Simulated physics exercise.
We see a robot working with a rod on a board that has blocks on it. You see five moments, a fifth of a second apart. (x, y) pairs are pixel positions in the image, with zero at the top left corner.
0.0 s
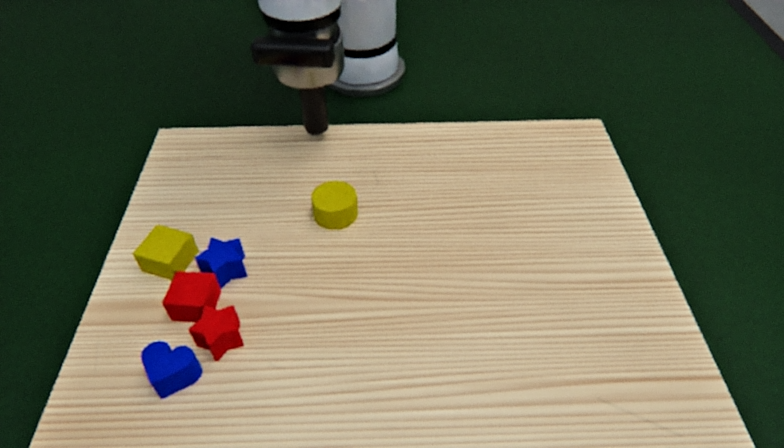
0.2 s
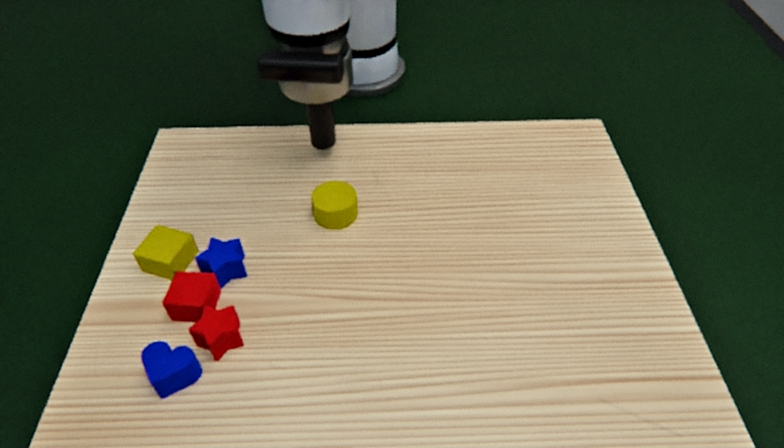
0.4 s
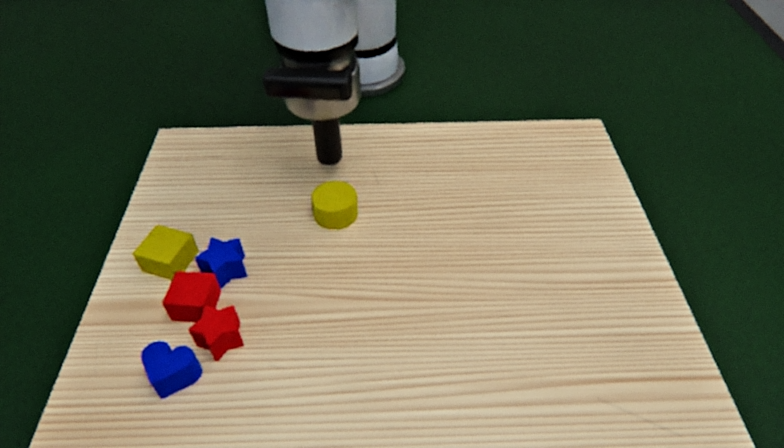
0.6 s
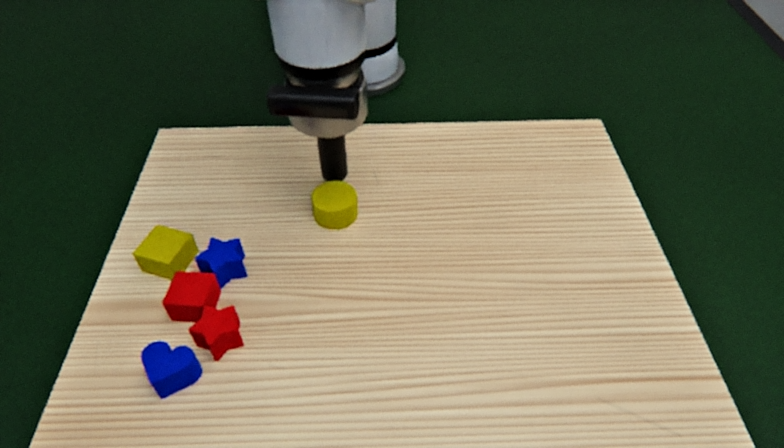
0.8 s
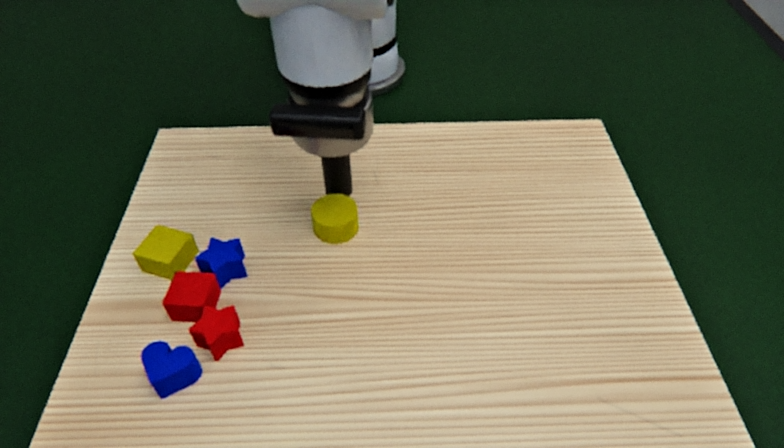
A robot arm moves its rod toward the yellow round block and nudges it forward slightly.
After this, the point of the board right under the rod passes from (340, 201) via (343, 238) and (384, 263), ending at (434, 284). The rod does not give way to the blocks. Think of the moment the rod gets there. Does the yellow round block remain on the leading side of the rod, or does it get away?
The rod loses it on the way.
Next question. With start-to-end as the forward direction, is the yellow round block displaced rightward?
Final answer: Yes.
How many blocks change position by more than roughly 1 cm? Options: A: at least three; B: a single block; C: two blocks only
I choose B.
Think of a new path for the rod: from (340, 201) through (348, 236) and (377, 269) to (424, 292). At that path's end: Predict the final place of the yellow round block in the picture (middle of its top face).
It is at (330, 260).
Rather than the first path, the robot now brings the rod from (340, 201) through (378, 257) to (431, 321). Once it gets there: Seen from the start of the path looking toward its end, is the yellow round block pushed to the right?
Yes, I think so.
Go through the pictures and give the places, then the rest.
Rod tip at (317, 128); block tops, yellow round block at (334, 195), in the first frame.
Rod at (324, 142); blocks unchanged, in the second frame.
Rod at (330, 157); blocks unchanged, in the third frame.
Rod at (335, 174); blocks unchanged, in the fourth frame.
Rod at (339, 191); yellow round block at (334, 209), in the fifth frame.
The first path, step by step. One third of the way, rod at (343, 228); yellow round block at (331, 249).
Two thirds of the way, rod at (385, 254); yellow round block at (333, 259).
At the end, rod at (434, 274); yellow round block at (333, 259).
